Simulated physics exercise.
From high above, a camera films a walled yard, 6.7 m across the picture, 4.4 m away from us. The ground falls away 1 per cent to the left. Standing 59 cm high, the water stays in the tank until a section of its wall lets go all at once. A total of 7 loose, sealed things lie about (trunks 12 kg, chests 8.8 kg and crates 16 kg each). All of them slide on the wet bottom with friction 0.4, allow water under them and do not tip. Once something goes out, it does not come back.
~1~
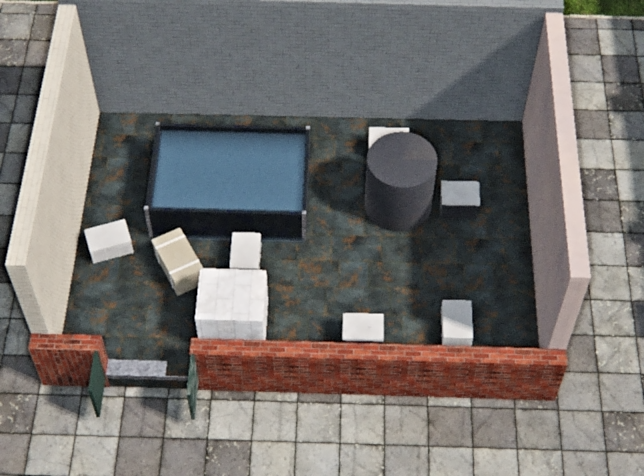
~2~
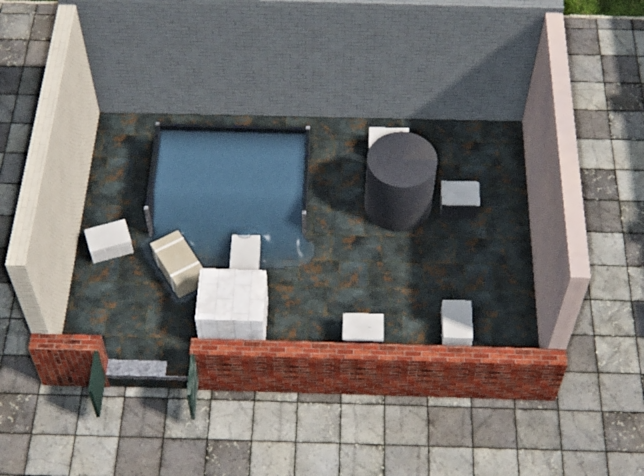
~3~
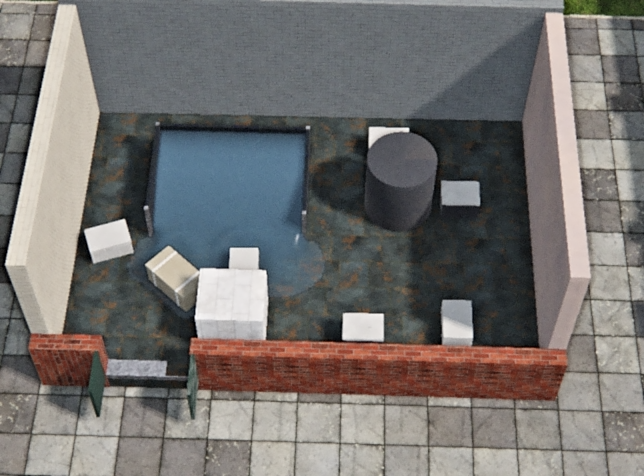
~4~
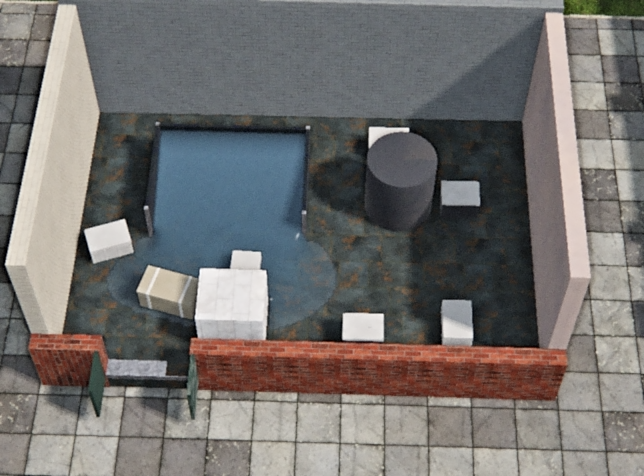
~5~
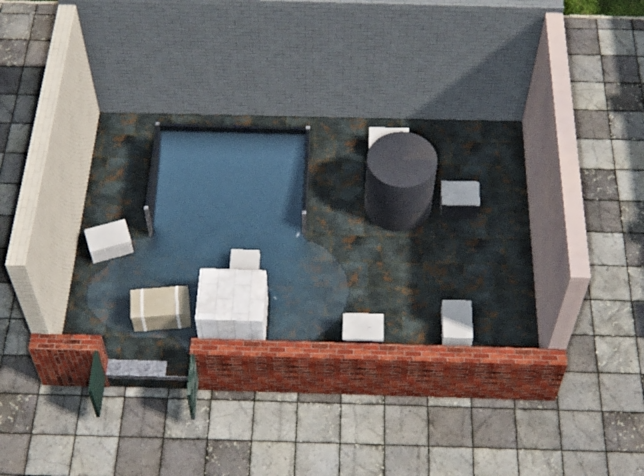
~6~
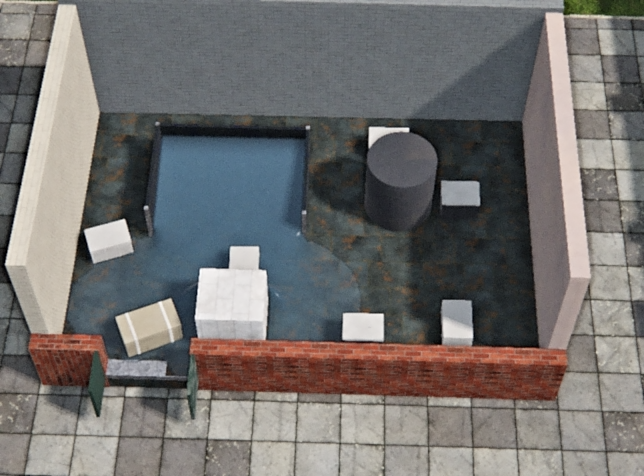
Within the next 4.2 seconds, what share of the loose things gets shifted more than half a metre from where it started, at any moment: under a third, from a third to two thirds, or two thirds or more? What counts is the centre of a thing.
The share is in the top band.
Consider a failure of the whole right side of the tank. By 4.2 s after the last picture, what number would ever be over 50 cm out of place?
Then the count would be 4.
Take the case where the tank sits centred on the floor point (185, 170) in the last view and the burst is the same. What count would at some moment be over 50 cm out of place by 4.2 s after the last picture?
Result: 5 of them.
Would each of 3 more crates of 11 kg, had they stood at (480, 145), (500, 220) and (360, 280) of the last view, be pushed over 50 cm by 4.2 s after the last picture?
Reading them off in order: Not beyond, clears the mark, clears the mark.
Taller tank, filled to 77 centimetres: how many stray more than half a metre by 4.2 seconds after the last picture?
Count under that change: 6.
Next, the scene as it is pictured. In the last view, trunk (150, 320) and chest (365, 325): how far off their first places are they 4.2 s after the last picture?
Note, listed in order: Washed out, 200 cm.
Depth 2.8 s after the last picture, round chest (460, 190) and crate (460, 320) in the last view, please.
Close to 1 and 6 centimetres.
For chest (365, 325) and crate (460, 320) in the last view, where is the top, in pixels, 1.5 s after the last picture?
They end up about (468, 334) and (489, 309) in the last view.
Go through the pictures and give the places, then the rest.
In the first frame, a trunk at (178, 254) rests on the ground; a crate at (245, 250), on the bottom; water covers 3.3 m2; 0 of 7 have shifted.
In the second frame, a trunk at (177, 257), on the bottom, 4 cm from its start; a crate at (245, 253), on the bottom, 4 cm from its start; 4.3 m2 under water; 0 of 7 have shifted.
In the third frame, a trunk at (176, 272), on the bottom, 30 cm from its start; a crate at (243, 266) rests on the ground, 28 cm from its start; 5.6 m2 under water; 2 of 7 have shifted.
In the fourth frame, a trunk at (169, 285), on the bottom, 54 cm from its start; a crate at (245, 269) rests on the ground, 34 cm from its start; 7.0 m2 under water; 2 of 7 have shifted.
In the fifth frame, a trunk at (160, 302) rests on the ground, 82 cm from its start; a crate at (244, 267), afloat, 35 cm from its start; water covers 8.4 m2; 2 of 7 have shifted.
In the sixth frame, a trunk at (148, 321), on the bottom, 115 cm from its start; a crate at (244, 264) floats, 34 cm from its start; 9.8 m2 under water; 2 of 7 have shifted.
Then, 0.4 s after the last picture 1 of 7 are over 50 cm from their spots; 1 afloat.
Then, 1.5 s after the last picture 3 of 7 are over 50 cm from their spots; 2 afloat.
Then, 2.8 s after the last picture 5 of 7 are over 50 cm from their spots; 1 afloat.
Then, 4.2 s after the last picture 5 of 7 are over 50 cm from their spots, and 5 have been at some point; 1 afloat.
